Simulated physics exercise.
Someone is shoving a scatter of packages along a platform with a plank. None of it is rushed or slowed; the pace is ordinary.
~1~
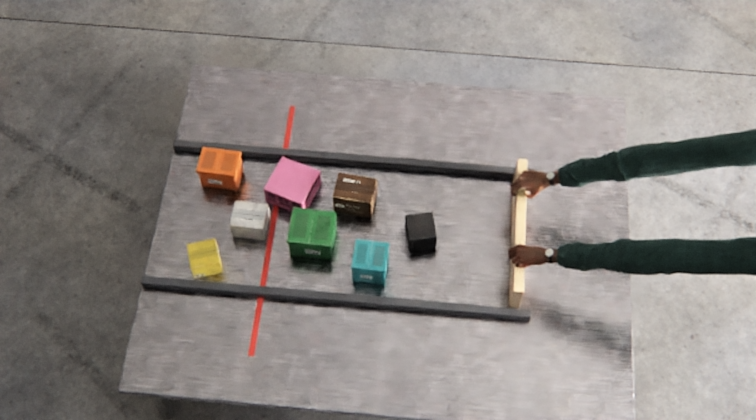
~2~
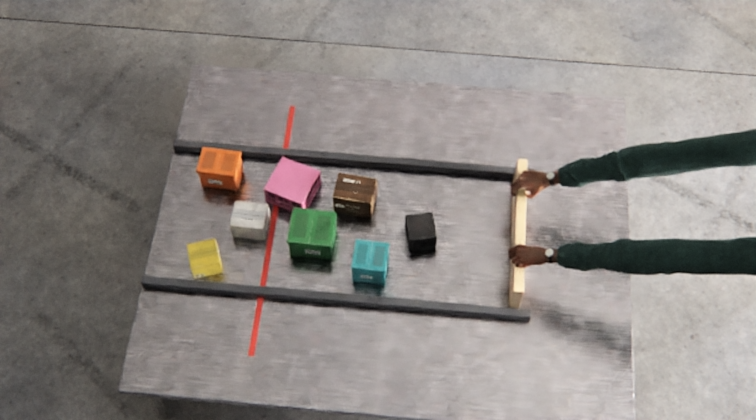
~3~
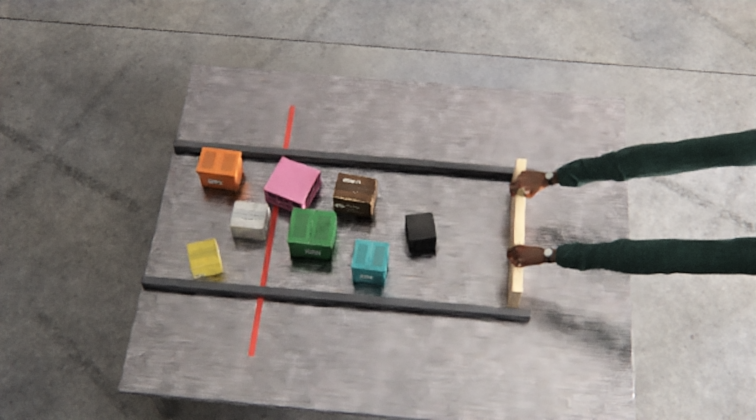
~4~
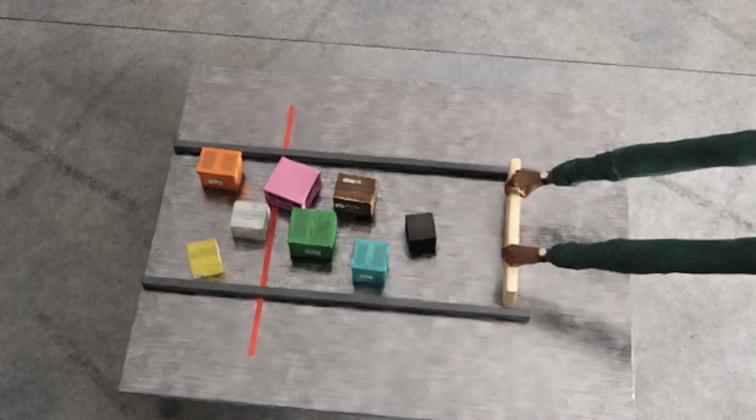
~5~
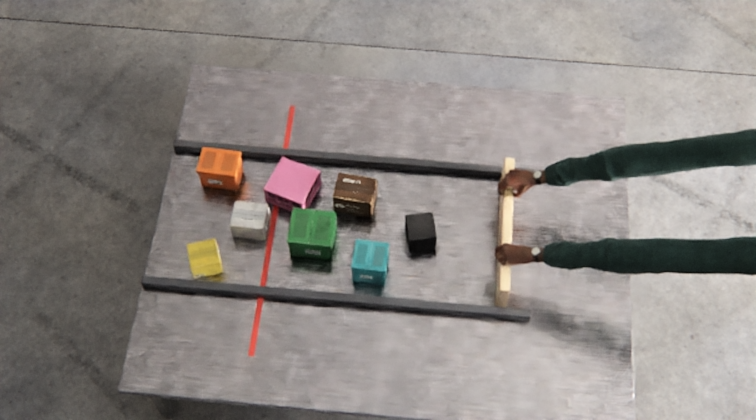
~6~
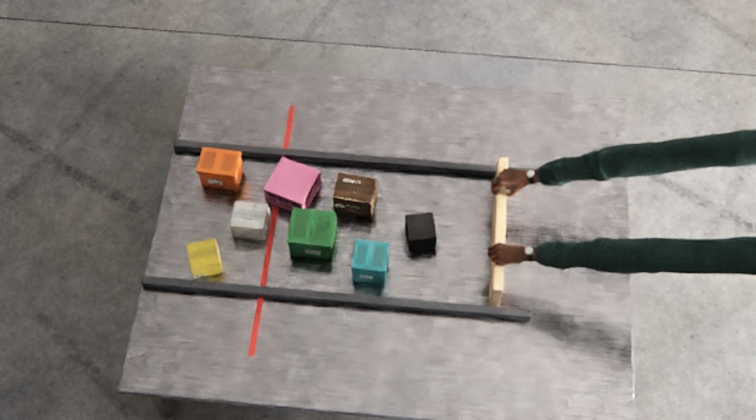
On a grey platform, two hands slide a plank slightly left toward scattered, motionless coloured packages.
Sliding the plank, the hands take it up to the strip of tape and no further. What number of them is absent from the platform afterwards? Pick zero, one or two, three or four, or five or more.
Zero of them.
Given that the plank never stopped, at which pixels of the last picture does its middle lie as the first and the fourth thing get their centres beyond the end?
The first one at (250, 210), the next at (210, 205).
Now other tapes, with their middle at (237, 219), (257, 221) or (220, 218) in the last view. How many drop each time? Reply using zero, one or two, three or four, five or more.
Result per tape, in order - either one or two / not one / one to two.
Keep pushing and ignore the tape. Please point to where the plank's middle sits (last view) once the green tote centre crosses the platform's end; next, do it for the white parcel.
About (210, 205), and about (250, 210) for the other.
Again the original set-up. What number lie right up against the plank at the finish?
Count recorded: 3.
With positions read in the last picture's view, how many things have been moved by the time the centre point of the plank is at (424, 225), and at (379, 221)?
At the first spot 1, then 3.
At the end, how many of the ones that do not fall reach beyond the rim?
The figure is 0.
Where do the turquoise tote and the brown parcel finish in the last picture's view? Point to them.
Near (249, 254) and (265, 172).
A little later, none off yet; orange tote at rest near (221, 170); yellow parcel at rest near (205, 258); white parcel at rest near (250, 221).
When it is over, the number that fall off is zero.
